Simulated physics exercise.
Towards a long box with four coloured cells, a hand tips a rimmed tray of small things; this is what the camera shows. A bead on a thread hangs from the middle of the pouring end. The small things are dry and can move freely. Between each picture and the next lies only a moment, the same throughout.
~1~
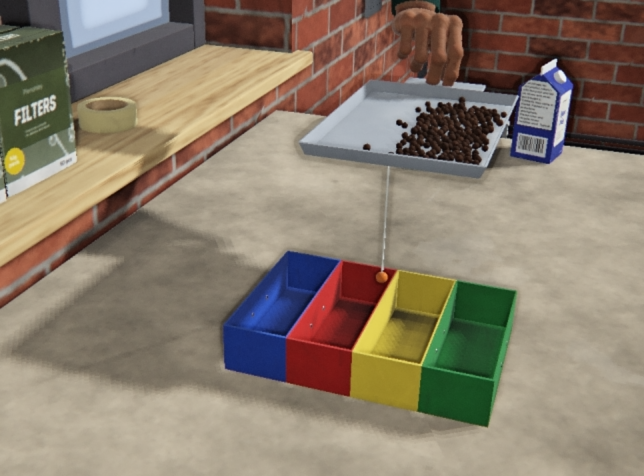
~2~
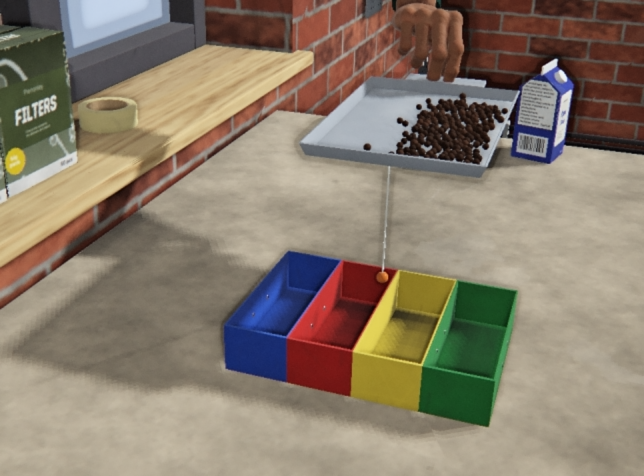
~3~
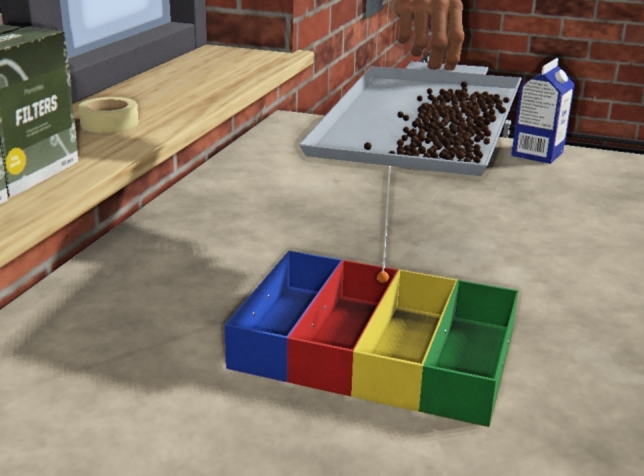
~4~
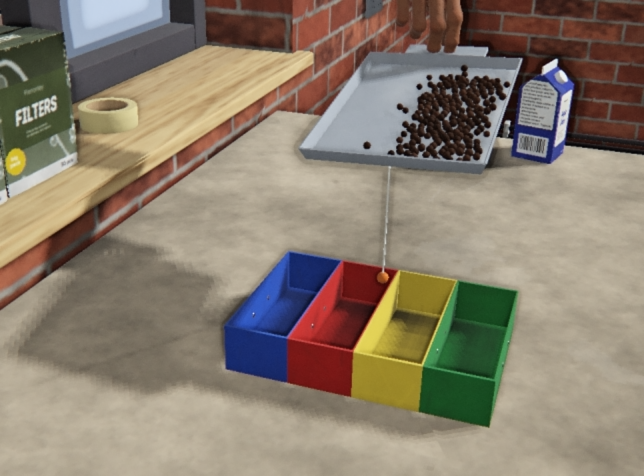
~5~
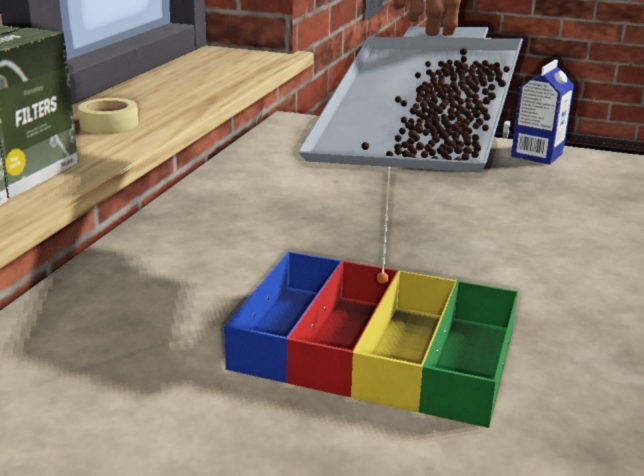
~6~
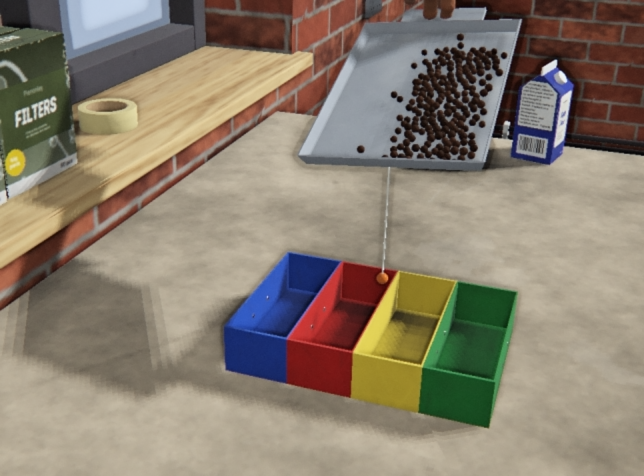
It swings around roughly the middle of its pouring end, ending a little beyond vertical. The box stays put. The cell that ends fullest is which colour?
It is the blue cell.
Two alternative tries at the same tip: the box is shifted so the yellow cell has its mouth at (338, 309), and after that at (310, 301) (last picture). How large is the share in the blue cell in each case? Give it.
First try: Roughly 0 per cent; second try: Roughly 0 per cent.
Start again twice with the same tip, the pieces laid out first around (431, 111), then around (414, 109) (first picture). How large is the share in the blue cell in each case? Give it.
That would be 60 per cent, and then 70 per cent.
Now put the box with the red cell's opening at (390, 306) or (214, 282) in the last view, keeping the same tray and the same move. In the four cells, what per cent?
Roughly 60 per cent the first time and 90 per cent the second.
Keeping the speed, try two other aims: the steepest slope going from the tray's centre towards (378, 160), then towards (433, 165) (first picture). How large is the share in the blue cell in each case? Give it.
Lab note: Try 1 = 30 %, try 2 = 0 %.
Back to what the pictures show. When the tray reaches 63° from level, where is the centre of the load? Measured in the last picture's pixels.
Look about (346, 167) in the last picture.
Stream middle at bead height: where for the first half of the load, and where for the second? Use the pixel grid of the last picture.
First half (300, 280); second half (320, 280).
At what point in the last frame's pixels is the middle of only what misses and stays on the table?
Centre: Close to (164, 351).
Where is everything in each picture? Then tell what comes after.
In the first picture, corners of the pouring end (305, 141) and (481, 164), level; middle of the load (453, 131), allspice berries; bead on its thread (382, 277); blue cell (255, 349); red cell (319, 363); yellow cell (386, 377); green cell (456, 392).
In the second picture, corners of the pouring end (306, 142) and (482, 164), level; middle of the load (454, 129).
In the third picture, corners of the pouring end (306, 143) and (482, 162), tipped barely, lowest at the left corner; middle of the load (455, 122).
In the fourth picture, corners of the pouring end (305, 146) and (481, 161), tipped a little, lowest at the left corner; middle of the load (455, 114).
In the fifth picture, corners of the pouring end (304, 149) and (481, 160), tipped clearly, lowest at the left corner; middle of the load (453, 105).
In the sixth picture, corners of the pouring end (304, 152) and (479, 159), tipped clearly, lowest at the left corner; middle of the load (450, 99), the larger part on the move; blue cell (256, 350); red cell (320, 364); yellow cell (386, 378); green cell (457, 393).
Just after the last frame, tray tipped steeply; roughly two thirds on the tray; about a tenth in the red cell; just a few in the blue cell; just a few in the yellow cell; roughly a third falling or outside the box.
A moment on, tray tipped past a quarter turn; just a few on the tray; roughly half in the blue cell; roughly a third in the red cell; about a tenth in the yellow cell; just a few in the green cell; roughly a quarter falling or outside the box.
Further on, tray tipped past a quarter turn; roughly half in the blue cell; roughly a third in the red cell; about a tenth in the yellow cell; just a few in the green cell; about a tenth falling or outside the box.
When it is over, tray tipped past a quarter turn; roughly half in the blue cell; roughly a third in the red cell; about a tenth in the yellow cell; just a few in the green cell; about a tenth outside the box.
